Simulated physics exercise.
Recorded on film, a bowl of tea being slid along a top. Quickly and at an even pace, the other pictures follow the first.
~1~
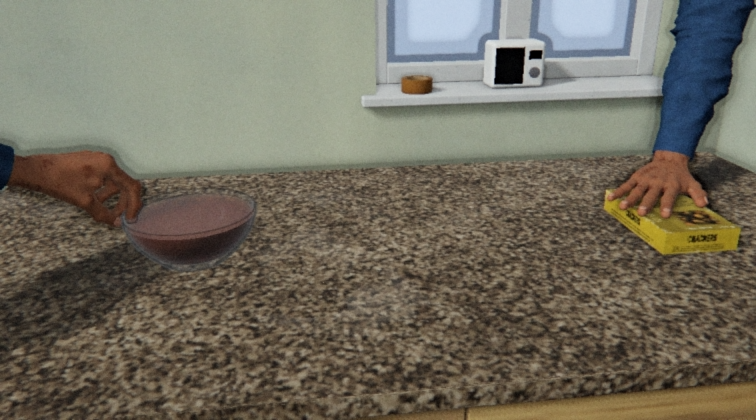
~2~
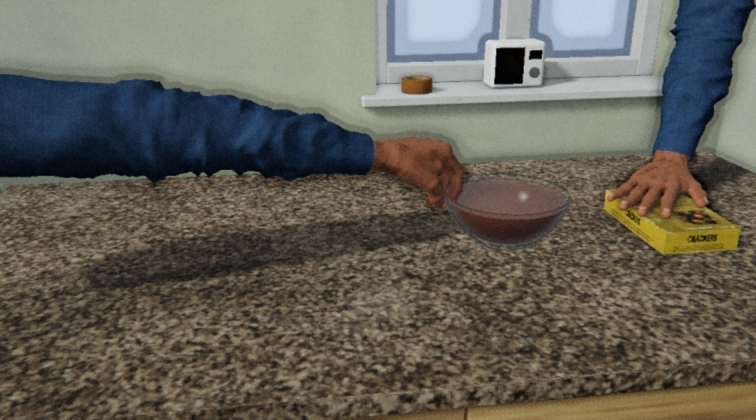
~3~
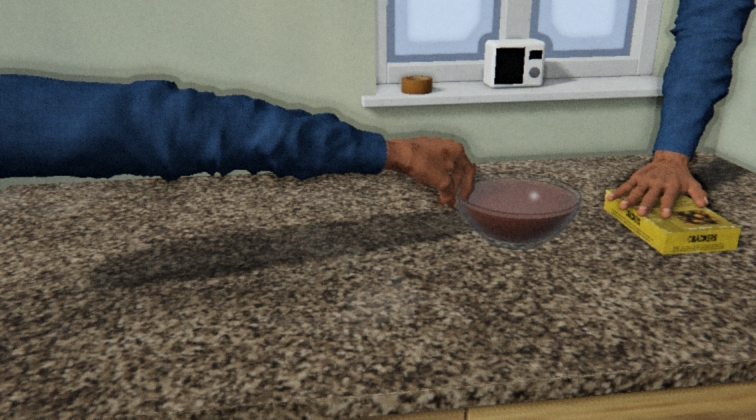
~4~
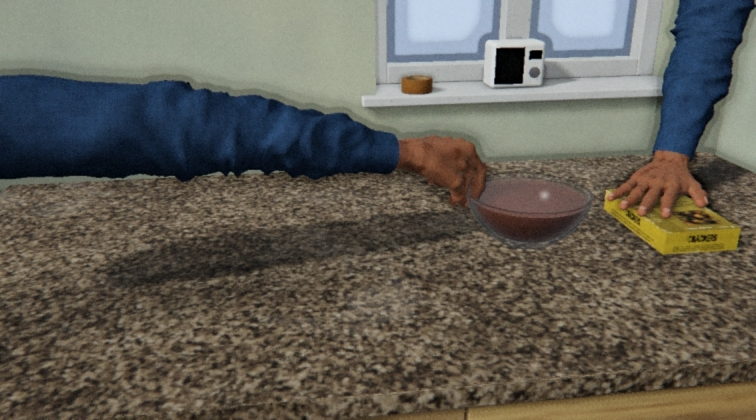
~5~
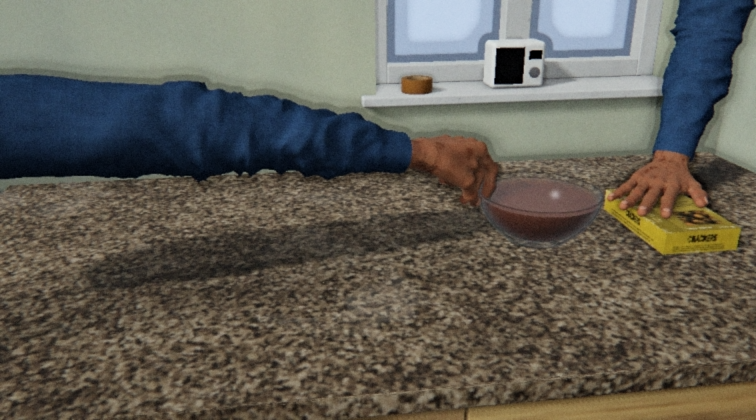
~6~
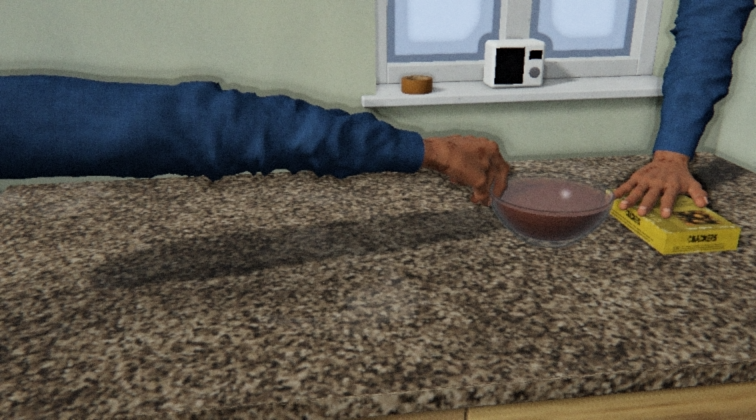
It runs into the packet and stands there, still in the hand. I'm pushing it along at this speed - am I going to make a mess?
Yes, some spills.
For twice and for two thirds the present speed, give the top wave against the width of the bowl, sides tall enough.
Around 20 % and 10 %.
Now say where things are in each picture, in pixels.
In the first picture, at rest; bowl (193, 232) nearly full; packet (667, 218).
In the second picture, under way; bowl nearly full, surface at (506, 198).
In the third picture, 10 px further; bowl (516, 213) nearly full.
In the fourth picture, 10 px further; bowl nearly full, surface at (528, 197).
In the fifth picture, 10 px further; bowl (537, 212) nearly full.
In the sixth picture, 10 px further; bowl nearly full, surface at (550, 195); packet (667, 218).
Next, the bowl meets the packet.
After that, the tea surges up the wall; it has slopped over.
Finally, the bowl stands at the packet; it has slopped over.
